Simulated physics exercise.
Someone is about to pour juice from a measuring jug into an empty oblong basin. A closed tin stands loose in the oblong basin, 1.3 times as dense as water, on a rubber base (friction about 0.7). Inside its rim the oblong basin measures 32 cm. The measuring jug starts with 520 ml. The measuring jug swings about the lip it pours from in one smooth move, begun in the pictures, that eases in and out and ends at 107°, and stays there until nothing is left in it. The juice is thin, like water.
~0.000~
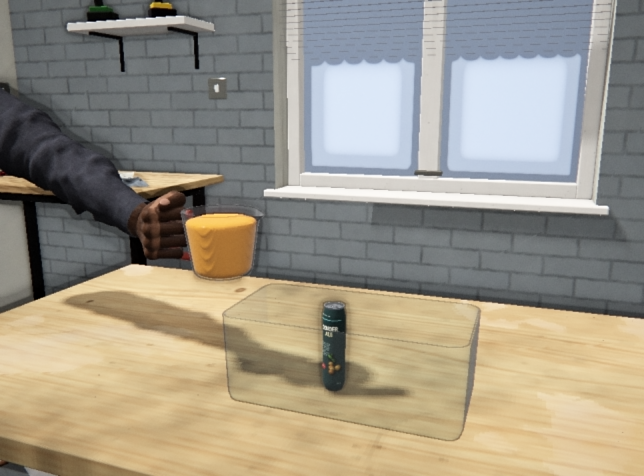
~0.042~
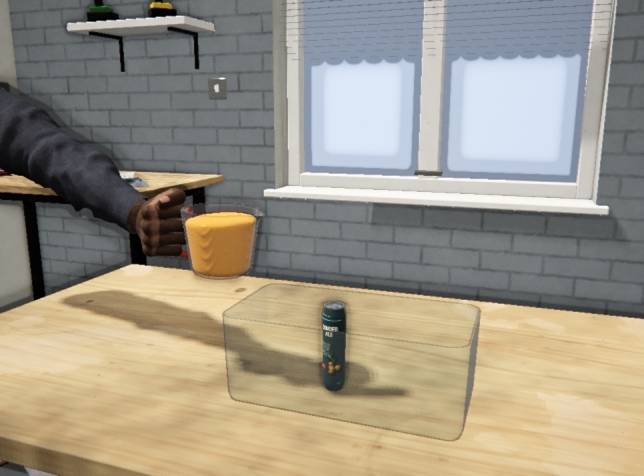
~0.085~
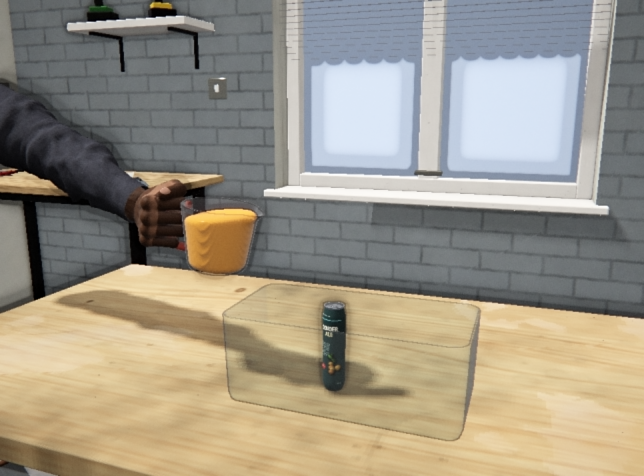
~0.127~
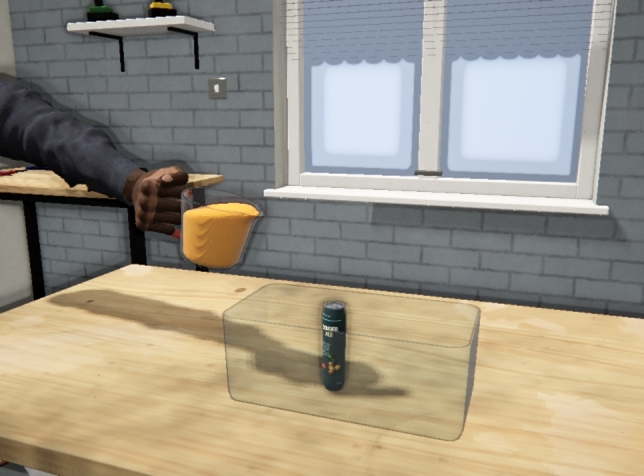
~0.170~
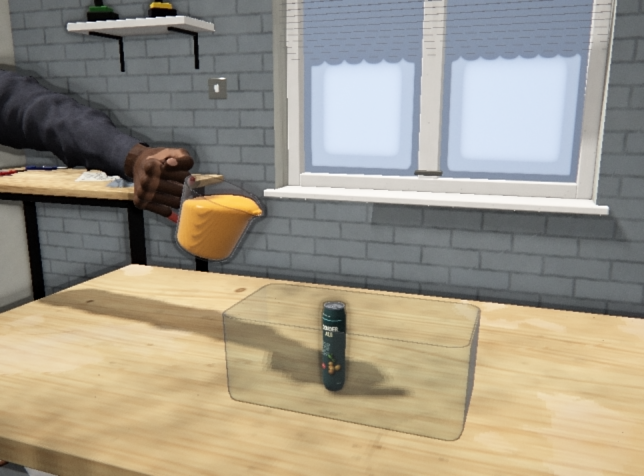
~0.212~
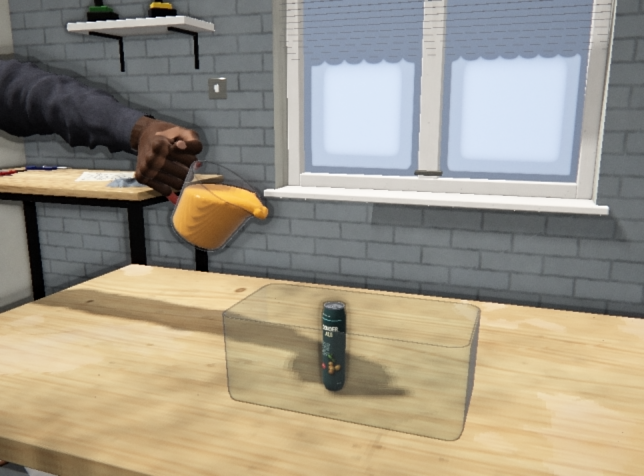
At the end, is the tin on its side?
It goes over.
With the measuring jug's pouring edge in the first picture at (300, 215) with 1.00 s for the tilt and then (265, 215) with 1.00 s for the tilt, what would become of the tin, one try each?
First it keeps standing; then it falls.
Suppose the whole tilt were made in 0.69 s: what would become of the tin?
Then it goes over.
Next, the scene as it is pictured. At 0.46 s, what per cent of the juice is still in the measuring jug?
Near 48 in a hundred.
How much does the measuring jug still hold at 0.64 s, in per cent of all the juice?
Some 3 per cent.
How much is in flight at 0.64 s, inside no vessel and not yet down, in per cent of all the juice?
Near 24 in a hundred.
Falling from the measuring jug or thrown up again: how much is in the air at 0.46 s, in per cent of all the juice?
Near 44 in a hundred.
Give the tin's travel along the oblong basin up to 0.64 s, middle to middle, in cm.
Some 1 cm.
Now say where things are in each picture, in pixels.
In the first frame, it leans 0°; its right rim is at (263, 215); the juice meets the walls at (193, 218) and (255, 222); the oblong basin's rim runs from (246, 299) to (475, 327); the tin's top is at (334, 309).
In the second frame, it leans 2°; its right rim is at (263, 215); the juice meets the walls at (193, 217) and (256, 221).
In the third frame, it leans 6°; its right rim is at (263, 215); the juice meets the walls at (193, 215) and (256, 216).
In the fourth frame, it leans 14°; its right rim is at (263, 215); the juice meets the walls at (192, 209) and (259, 212).
In the fifth frame, it leans 24°; its right rim is at (262, 215); the juice meets the walls at (191, 200) and (260, 210); 1 per cent is over the edge.
In the sixth frame, it leans 36°; its right rim is at (262, 215); the juice meets the walls at (188, 195) and (258, 206); 2 per cent is over the edge.
By 0.46 s the tilt is 101° and 48 per cent is still to pour; the tin stands where it began.
By 0.64 s the tilt is 107° and 3 per cent is still to pour; the tin leans 13°.
By 0.83 s the tilt is 107° and 0 per cent is still to pour; the tin lies on its side.
By 1.04 s the tilt is 107° and 0 per cent is still to pour; the tin lies on its side.
At rest the tin lies on its side.
